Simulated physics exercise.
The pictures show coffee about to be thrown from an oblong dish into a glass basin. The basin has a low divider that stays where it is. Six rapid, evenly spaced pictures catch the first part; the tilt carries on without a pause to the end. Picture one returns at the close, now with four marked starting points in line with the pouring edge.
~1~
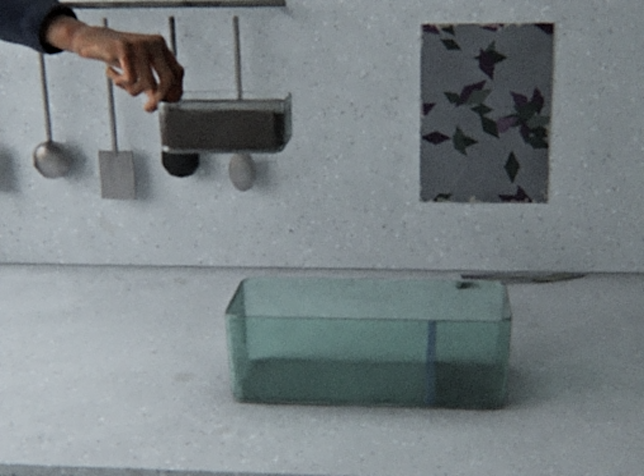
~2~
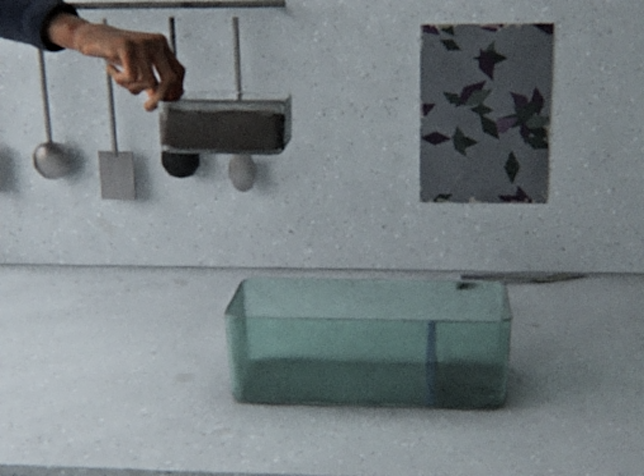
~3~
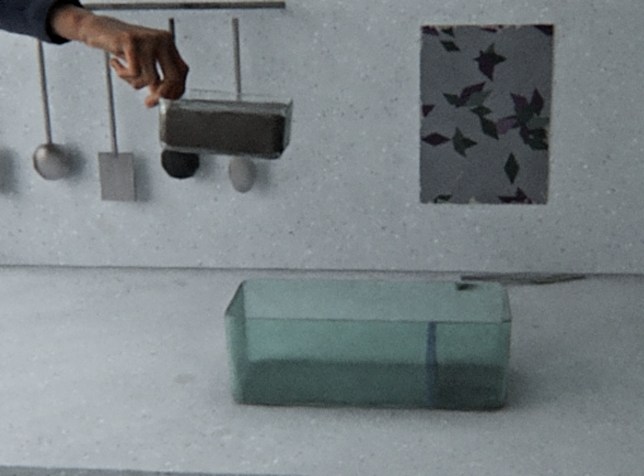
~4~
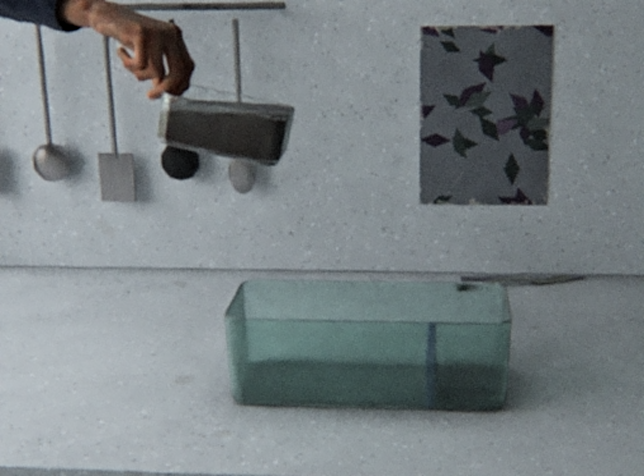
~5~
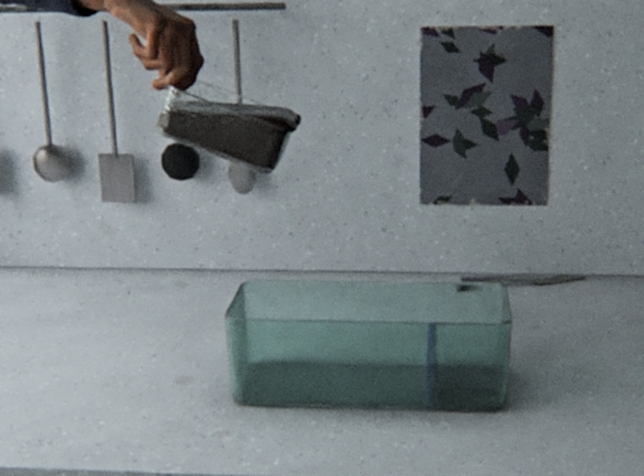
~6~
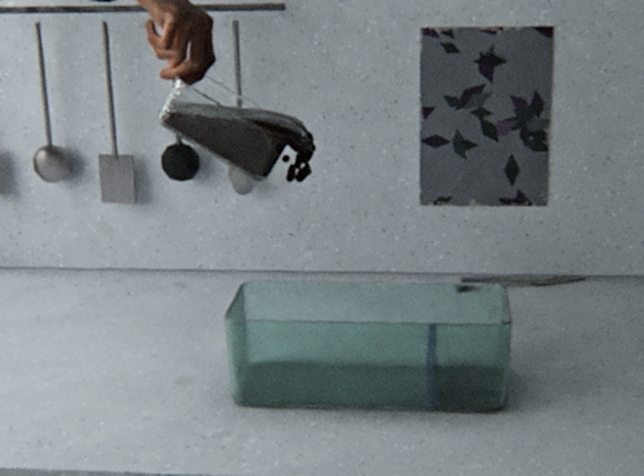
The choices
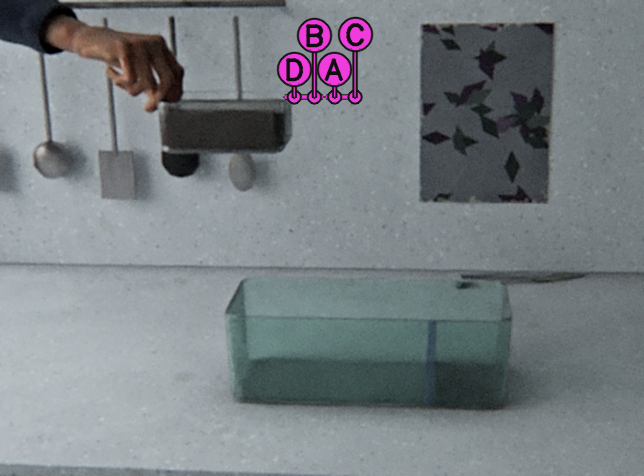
On a pale speckled counter with utensils hanging behind, a hand holds a clear oblong dish of dark coffee above and left of a greenish glass basin, then tilts it rightward until dark coffee comes over the lip.
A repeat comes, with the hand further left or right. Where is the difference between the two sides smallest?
C beats the others.
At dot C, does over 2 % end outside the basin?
Yes, it does.
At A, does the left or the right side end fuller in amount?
More ends on the left.
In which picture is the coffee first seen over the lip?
Picture 5.
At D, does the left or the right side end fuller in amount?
The left one.
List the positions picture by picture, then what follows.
The first frame shows upright, lip at (285, 97); basin from (232, 398) to (506, 405); top of the wall at (431, 339); nothing has left yet.
The second frame shows upright, lip at (286, 99); nothing has left yet.
The third frame shows tipped about 5°, lip at (287, 104); nothing has left yet.
The fourth frame shows tipped about 12°, lip at (289, 112); nothing has left yet.
The fifth frame shows tipped about 21°, lip at (290, 122); coffee is over the lip, down to (296, 126).
The sixth frame shows tipped about 31°, lip at (290, 134); coffee is over the lip, down to (302, 177).
In magenta, A at (334, 97); B at (314, 97); C at (355, 96); D at (294, 97).
With A, about 80 % ends left of the wall and 13 % right of it; 6 % is lost outside.
With B, about 90 % ends left of the wall and 3 % right of it; 7 % is lost outside.
With C, about 46 % ends left of the wall and 46 % right of it; 7 % is lost outside.
With D, about 89 % ends left of the wall and 4 % right of it; 7 % is lost outside.
